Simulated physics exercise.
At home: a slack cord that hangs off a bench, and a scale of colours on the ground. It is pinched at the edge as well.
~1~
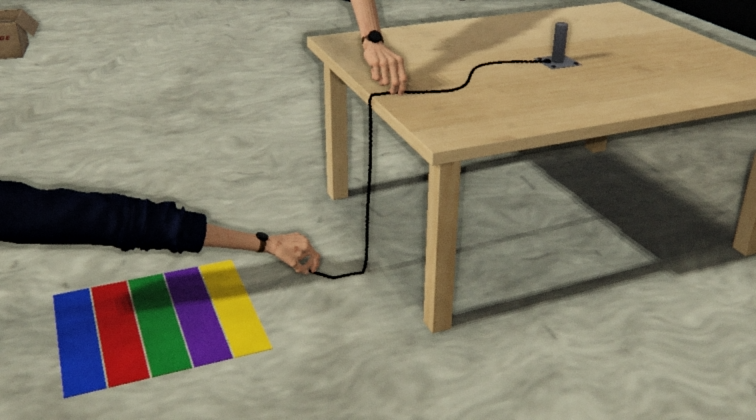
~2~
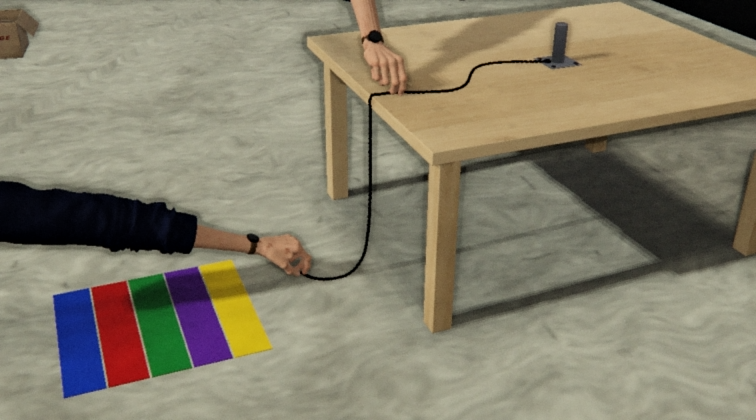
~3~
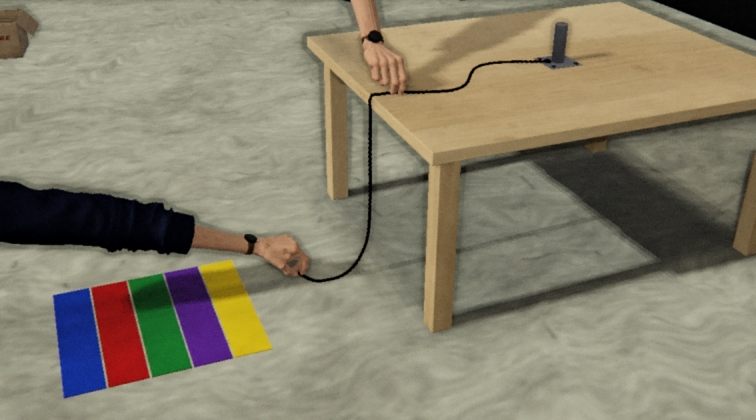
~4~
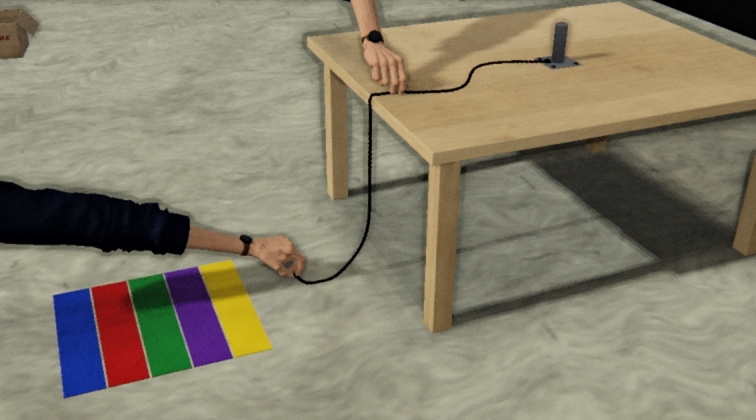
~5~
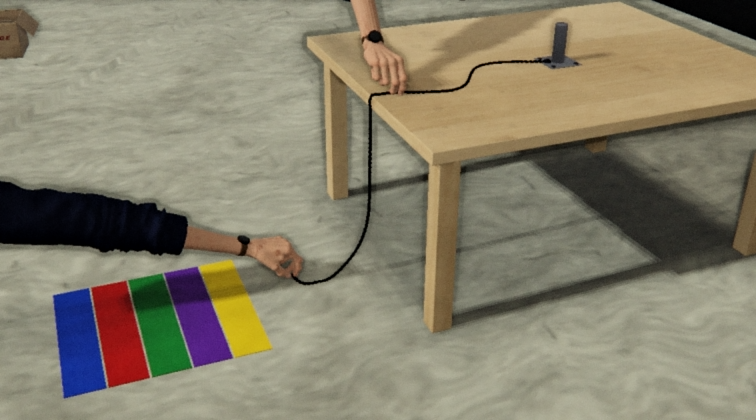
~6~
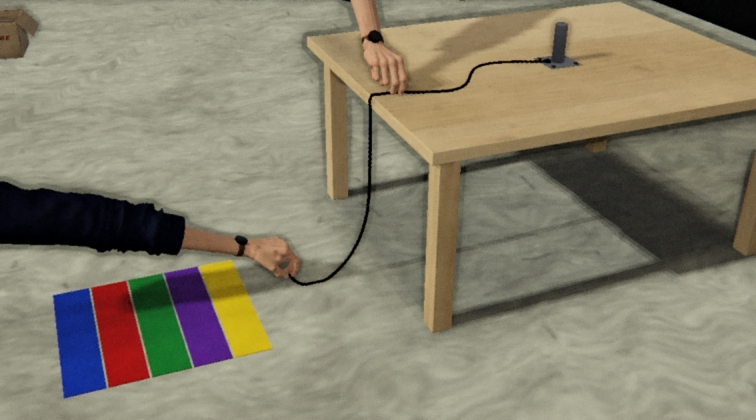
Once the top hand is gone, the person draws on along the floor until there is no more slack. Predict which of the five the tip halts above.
I expect it over the green strip.
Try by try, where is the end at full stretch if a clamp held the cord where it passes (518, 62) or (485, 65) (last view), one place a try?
Try one gives (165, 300); try two gives (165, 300).
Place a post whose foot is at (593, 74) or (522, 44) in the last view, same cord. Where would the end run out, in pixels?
Near (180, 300) and (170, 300).
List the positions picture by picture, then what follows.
The first picture shows end (309, 270); yellow (246, 335); purple (207, 344); green (167, 353); red (125, 362); blue (82, 372).
The second picture shows end (301, 272); cord through (516, 62) (470, 76) (421, 92) (370, 127) (370, 197) (359, 263).
The third picture shows end (298, 273).
The fourth picture shows end (294, 274); cord through (516, 62) (470, 76) (421, 92) (370, 127) (370, 198) (350, 262).
The fifth picture shows end (292, 274).
The sixth picture shows end (289, 275); cord through (516, 62) (470, 76) (421, 92) (370, 127) (369, 198) (345, 262).
Soon after, end near (227, 288); over yellow.
Then, end near (183, 297); over purple.
At full stretch, end near (159, 302); over green. It gets as far as the green strip.
